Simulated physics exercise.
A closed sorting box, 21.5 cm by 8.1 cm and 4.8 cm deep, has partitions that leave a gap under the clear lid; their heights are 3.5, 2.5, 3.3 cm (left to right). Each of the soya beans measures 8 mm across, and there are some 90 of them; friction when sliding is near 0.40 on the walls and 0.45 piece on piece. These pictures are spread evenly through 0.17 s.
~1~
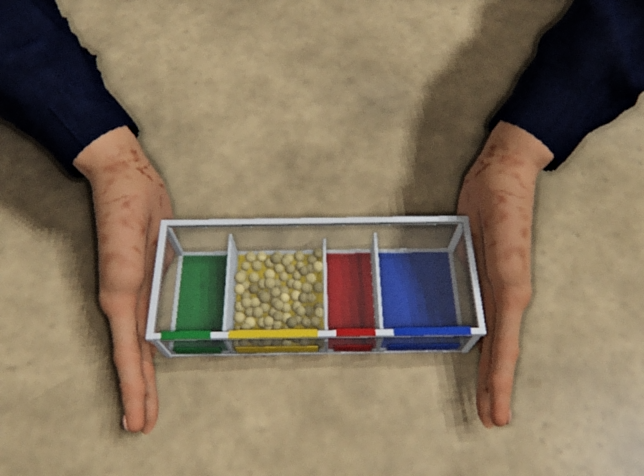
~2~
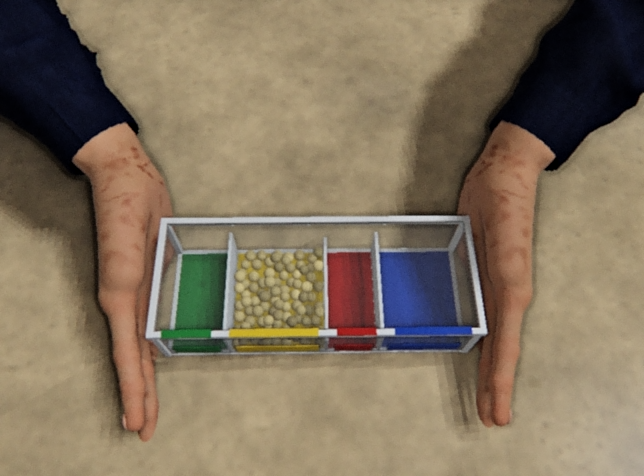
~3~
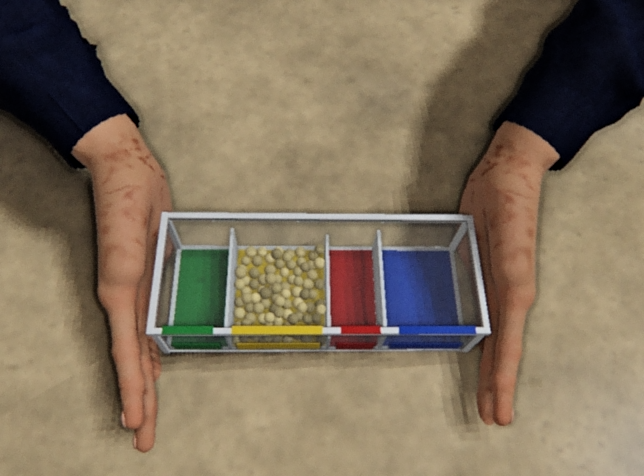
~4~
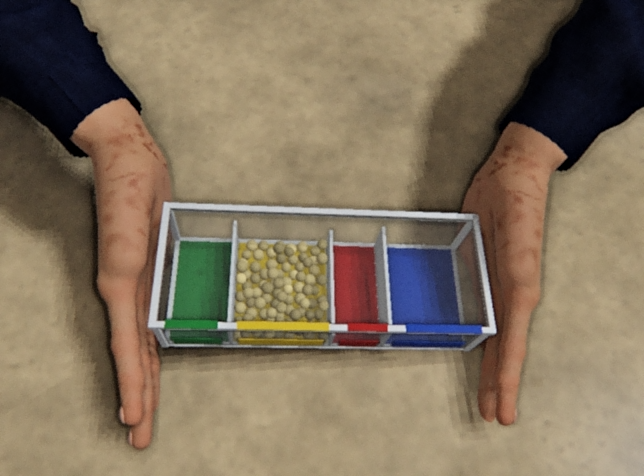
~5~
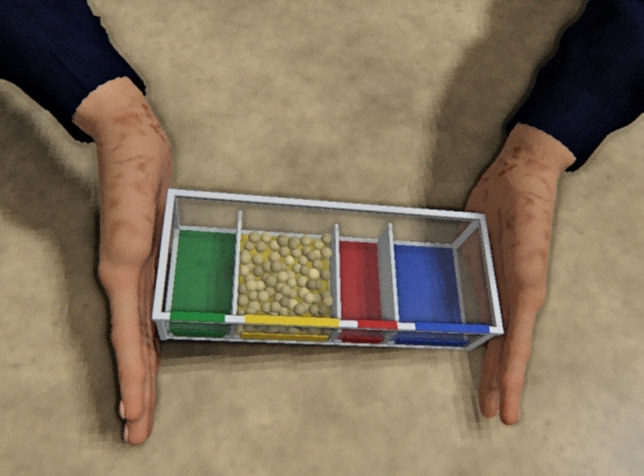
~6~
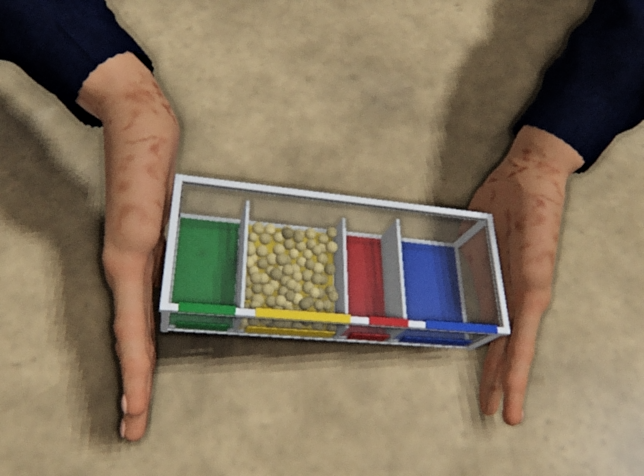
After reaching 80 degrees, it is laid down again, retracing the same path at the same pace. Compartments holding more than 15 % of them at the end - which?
Red yes, blue yes, green no, yellow yes.
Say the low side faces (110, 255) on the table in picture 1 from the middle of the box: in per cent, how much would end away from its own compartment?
The share comes to about 5 in a hundred.
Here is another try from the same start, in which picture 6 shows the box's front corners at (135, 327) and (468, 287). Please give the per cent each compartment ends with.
Red = 0 %; blue = 0 %; green = 15 %; yellow = 85 %.
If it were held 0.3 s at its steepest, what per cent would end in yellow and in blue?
That would leave yellow with 60 percent and blue with 30 percent.
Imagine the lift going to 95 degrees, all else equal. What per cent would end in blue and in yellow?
Blue: 55; yellow: 10 (per cent).
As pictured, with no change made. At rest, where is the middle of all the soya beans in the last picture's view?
Approximately (322, 308) in the last view.
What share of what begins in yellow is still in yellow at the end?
About 50 per cent.
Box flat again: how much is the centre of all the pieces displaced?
I'd put it at close to 6.0 cm.
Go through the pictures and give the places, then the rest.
Box tilt 0 degrees, front corners at (154, 334) and (478, 329); yellow 100 %, in the first picture.
Box tilt 1 degrees, front corners at (154, 333) and (479, 329), in the second picture.
Box tilt 3 degrees, front corners at (154, 329) and (483, 329), in the third picture.
Box tilt 6 degrees, front corners at (156, 322) and (488, 328), lowest corner right front, in the fourth picture.
Box tilt 11 degrees, front corners at (160, 314) and (495, 328), lowest corner right front, in the fifth picture.
Box tilt 16 degrees, front corners at (168, 304) and (502, 328), lowest corner right front; yellow 100 %, in the sixth picture.
Then, 0.53 s after the last picture, tilt 80 degrees; red 5 %, yellow 95 %.
Then, 0.88 s after the last picture, tilt 34 degrees; red 20 %, blue 25 %, yellow 55 %.
Then, 1.32 s after the last picture, tilt 0 degrees; red 20 %, blue 25 %, yellow 55 %.
In the end, red 20 %, blue 25 %, green 0 %, yellow 55 %.
